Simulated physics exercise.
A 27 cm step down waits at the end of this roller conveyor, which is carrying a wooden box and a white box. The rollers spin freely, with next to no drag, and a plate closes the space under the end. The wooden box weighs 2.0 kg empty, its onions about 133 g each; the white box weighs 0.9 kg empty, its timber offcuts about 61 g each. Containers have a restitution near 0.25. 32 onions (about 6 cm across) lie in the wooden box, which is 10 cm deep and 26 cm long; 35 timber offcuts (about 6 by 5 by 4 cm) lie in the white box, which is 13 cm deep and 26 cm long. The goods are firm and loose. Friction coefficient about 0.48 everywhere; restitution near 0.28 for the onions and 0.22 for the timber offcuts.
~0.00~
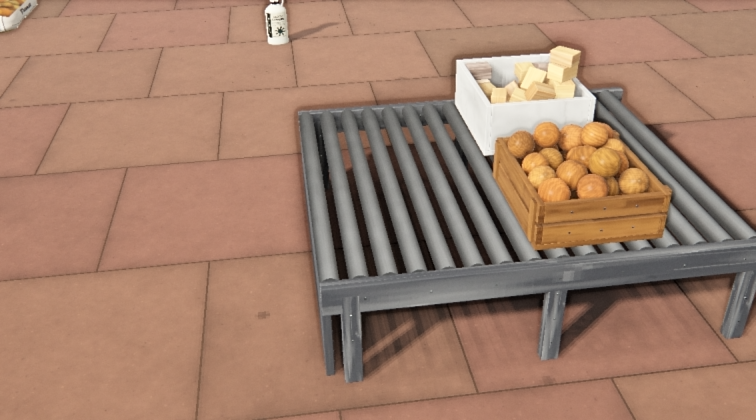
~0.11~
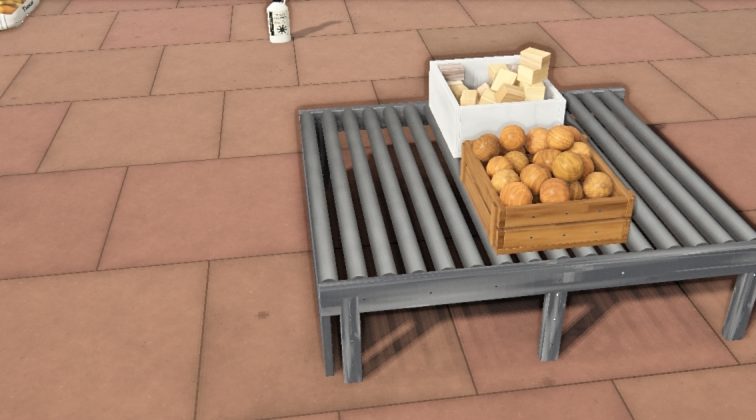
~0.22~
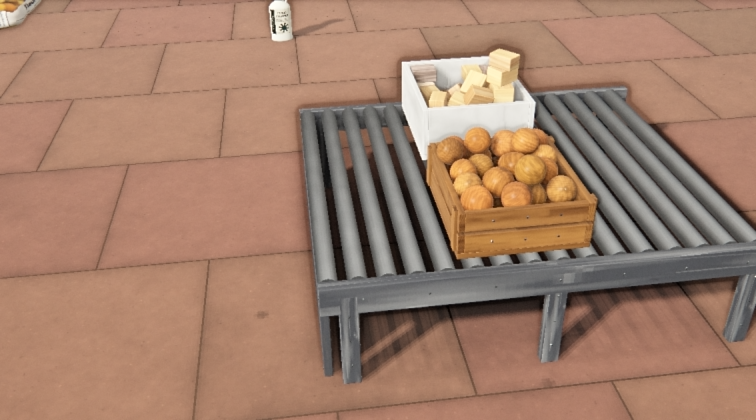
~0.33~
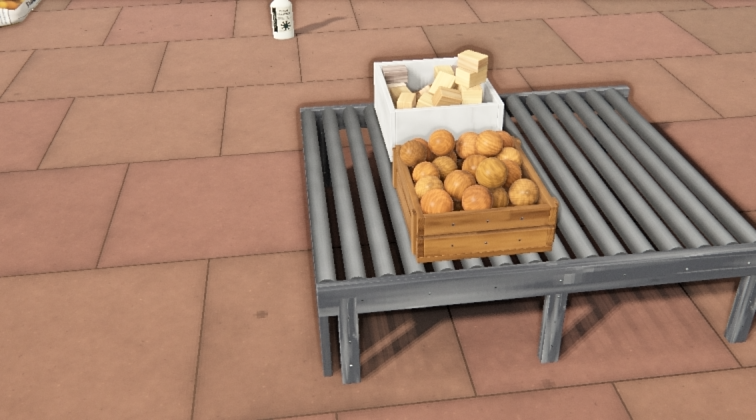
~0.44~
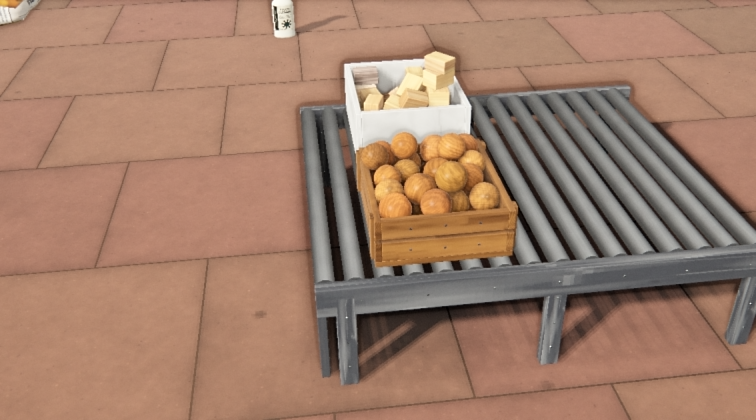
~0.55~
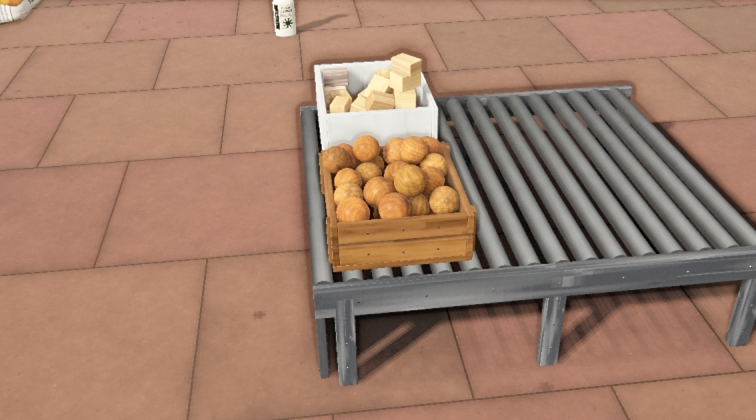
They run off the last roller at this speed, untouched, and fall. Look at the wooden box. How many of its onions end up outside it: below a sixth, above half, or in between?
Out of the wooden box go from a sixth to a half of the onions.
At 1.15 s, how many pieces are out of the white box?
Out by then, roughly: White box 5.
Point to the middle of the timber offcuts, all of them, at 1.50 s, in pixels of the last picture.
Near (233, 219).
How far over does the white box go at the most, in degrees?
Roughly 45°.
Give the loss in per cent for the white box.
Lost: White box 20 per cent.
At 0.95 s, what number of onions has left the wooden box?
Some 0 by then.
After 0.61 s, the leading end passes the last roller.
After 0.95 s, the wooden box leans 17° with 0 of 32 out and the white box leans 14° with 0 of 35 out.
After 1.15 s, the wooden box leans 52° with 8 of 32 out and the white box leans 46° with 5 of 35 out.
After 1.50 s, the wooden box leans 54° with 10 of 32 out and the white box is level with 8 of 35 out.
Outcome (at 2.13 s), the wooden box is level with 9 of 32 out and the white box is level with 8 of 35 out. Asked share, 9 of 32, 28 per cent.
